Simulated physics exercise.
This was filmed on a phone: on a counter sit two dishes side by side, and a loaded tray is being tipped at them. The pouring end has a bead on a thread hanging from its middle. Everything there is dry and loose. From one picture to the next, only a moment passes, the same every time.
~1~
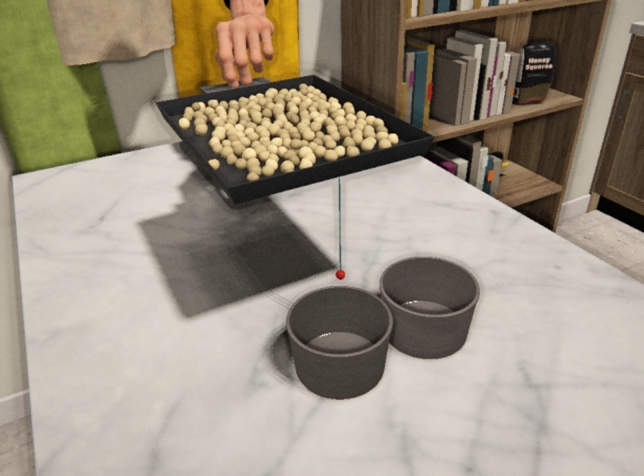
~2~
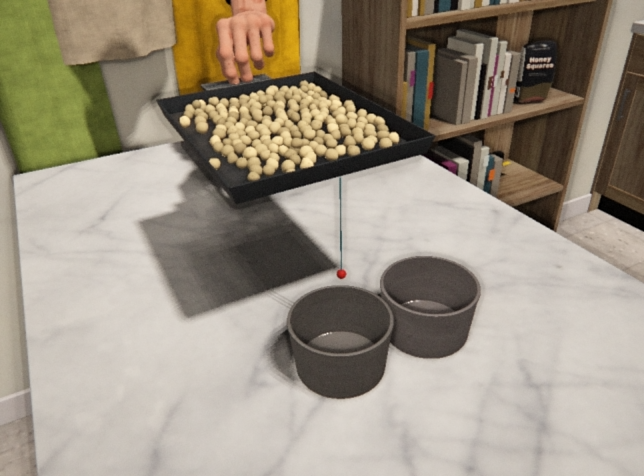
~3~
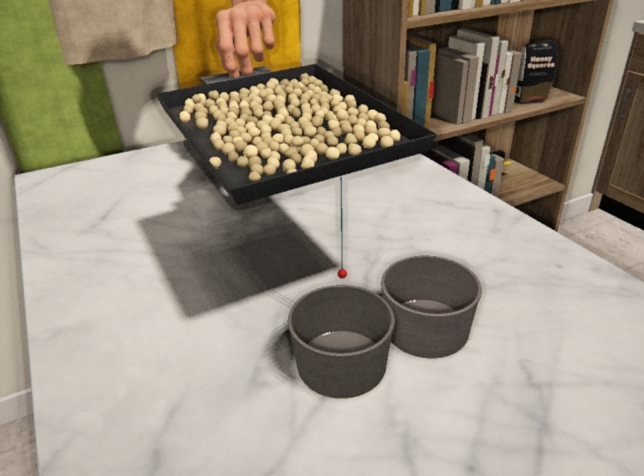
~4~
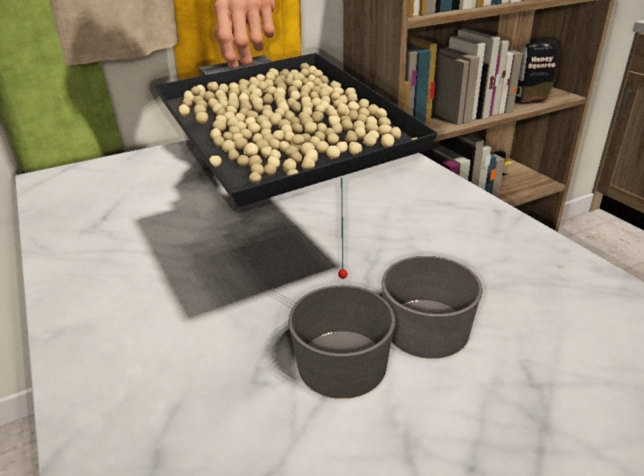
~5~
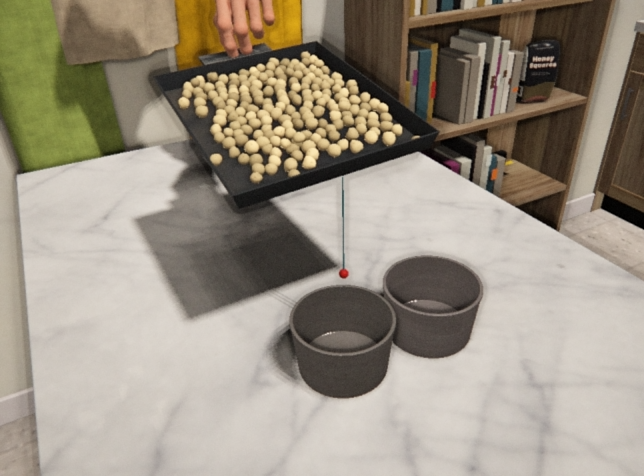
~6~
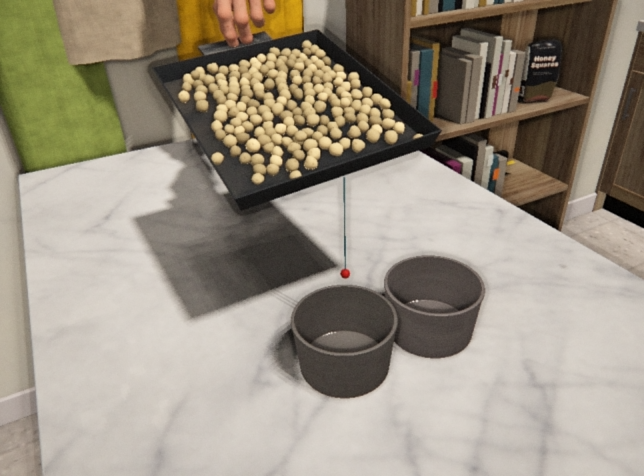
A black tray loaded with pale round nuts, gripped at its far edge by a hand, tilts gradually above a white marble counter, its far side rising and its near left corner dipping slightly. Seen from above at an angle, two dark grey dishes sit side by side below, near a red bead hanging on a thread, with green, beige and yellow cloths behind left and a wooden bookshelf behind right. The nuts stay heaped on the tray, while the view barely shifts.
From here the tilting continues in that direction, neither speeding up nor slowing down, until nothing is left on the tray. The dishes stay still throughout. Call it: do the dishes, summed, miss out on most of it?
Yes, most of it misses them.
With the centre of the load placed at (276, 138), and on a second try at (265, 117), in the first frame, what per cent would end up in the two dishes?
Respectively 30 and 30 in a hundred.
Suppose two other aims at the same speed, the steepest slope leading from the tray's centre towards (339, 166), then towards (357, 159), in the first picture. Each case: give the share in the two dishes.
70 % and 80 %, roughly.
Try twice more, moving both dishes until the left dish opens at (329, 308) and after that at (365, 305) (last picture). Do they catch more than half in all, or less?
Well, a minority share the first time and a minority share the next.
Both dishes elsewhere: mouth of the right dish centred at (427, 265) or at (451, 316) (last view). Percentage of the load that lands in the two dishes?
Trial 1 20%, trial 2 20%.
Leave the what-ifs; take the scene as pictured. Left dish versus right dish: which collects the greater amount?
The one to the left.
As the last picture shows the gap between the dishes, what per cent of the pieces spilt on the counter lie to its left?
My estimate is some 90 per cent.
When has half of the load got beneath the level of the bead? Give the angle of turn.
85°, roughly.
Soon after the last picture, tray tipped steeply; nearly all on the tray; a stray few in the air.
A little later, tray tipped right over; a small part on the tray; about a quarter in the left dish; about half outside both; a small part in the air.
Later still, tray tipped past a quarter turn; about a third in the left dish; about two thirds outside both.
At rest, tray tipped past a quarter turn; about a third in the left dish; none in the right dish; about two thirds outside both.
